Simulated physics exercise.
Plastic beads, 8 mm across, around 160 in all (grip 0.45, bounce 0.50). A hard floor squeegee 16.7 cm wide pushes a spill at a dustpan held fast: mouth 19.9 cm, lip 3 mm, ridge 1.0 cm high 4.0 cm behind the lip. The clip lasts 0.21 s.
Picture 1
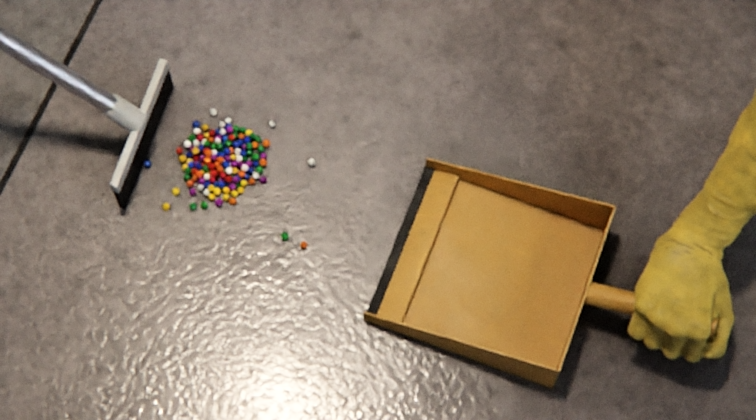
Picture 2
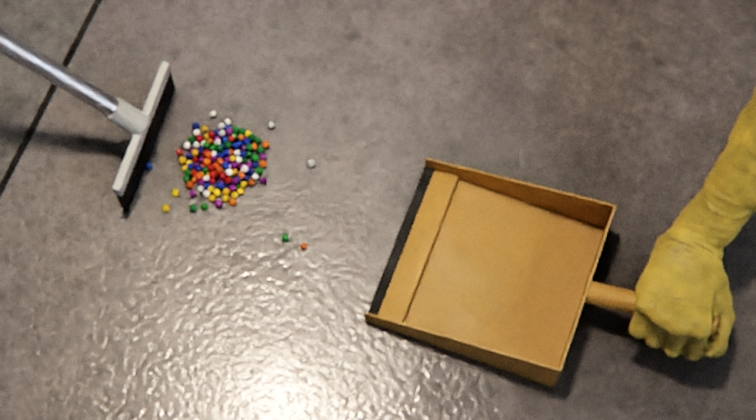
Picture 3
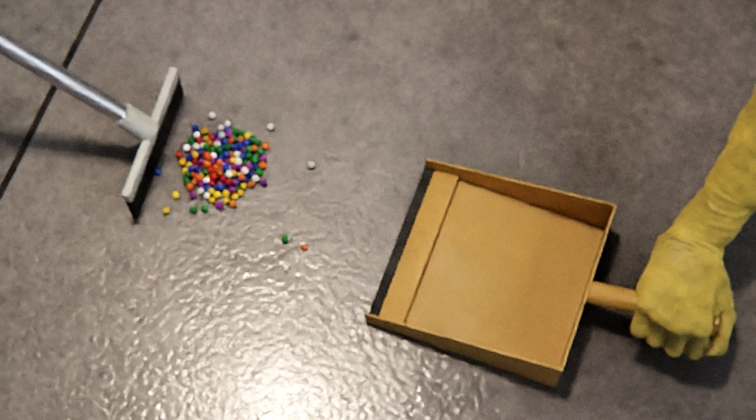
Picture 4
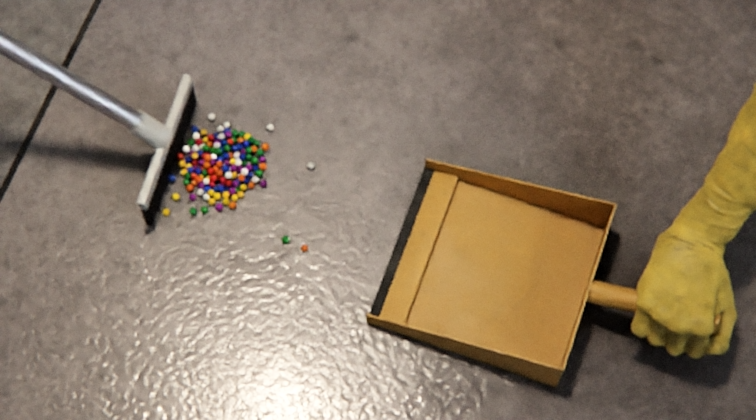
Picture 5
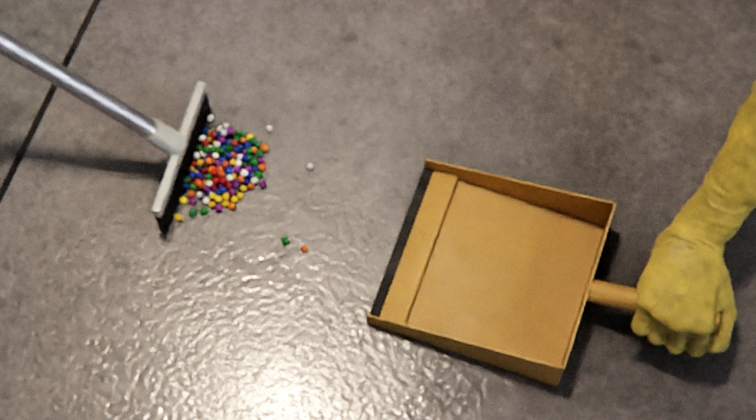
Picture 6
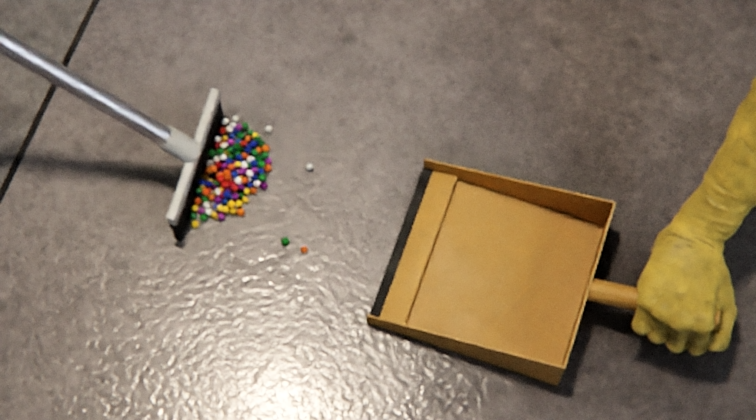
On a grey tiled floor, a squeegee slid down and to the right into a pile of colourful beads, bunching them together, while a yellow-gloved hand held a tan dustpan still at the right.
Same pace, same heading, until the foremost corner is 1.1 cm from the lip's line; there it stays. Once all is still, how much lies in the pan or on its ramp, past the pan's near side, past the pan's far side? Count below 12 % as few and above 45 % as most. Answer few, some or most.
In the pan or on its ramp: Some; past the pan's near side: Few; past the pan's far side: Some.
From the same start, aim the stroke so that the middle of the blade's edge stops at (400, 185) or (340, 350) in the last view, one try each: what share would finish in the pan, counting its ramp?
Some 35 and 0 per cent.
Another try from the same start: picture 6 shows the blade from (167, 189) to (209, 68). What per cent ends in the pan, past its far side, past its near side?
Pan 5, far 35, near 0.
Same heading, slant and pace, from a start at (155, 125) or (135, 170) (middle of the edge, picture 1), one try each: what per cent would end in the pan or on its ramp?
About 35 and 20 per cent.
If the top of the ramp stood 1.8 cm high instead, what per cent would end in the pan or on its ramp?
It would be near 35 per cent.
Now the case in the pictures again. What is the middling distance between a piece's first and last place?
Roughly 24 cm.
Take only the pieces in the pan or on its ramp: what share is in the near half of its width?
Some 50 per cent.
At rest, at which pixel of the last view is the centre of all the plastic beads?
Near (403, 227).
Then, 0.24 s after the last picture, middle of the blade 13 cm from the lip; 0 % over the lip, far side 5 %, near side 0 %.
Then, 0.40 s after the last picture, middle of the blade 6 cm from the lip; 0 % over the lip, far side 10 %, near side 0 %.
Then, 0.69 s after the last picture, middle of the blade 2 cm from the lip; 45 % over the lip, far side 15 %, near side 5 %.
In the end, pan 40 %, near side 5 %, far side 15 %, in front of the lip or behind the blade 40 %.
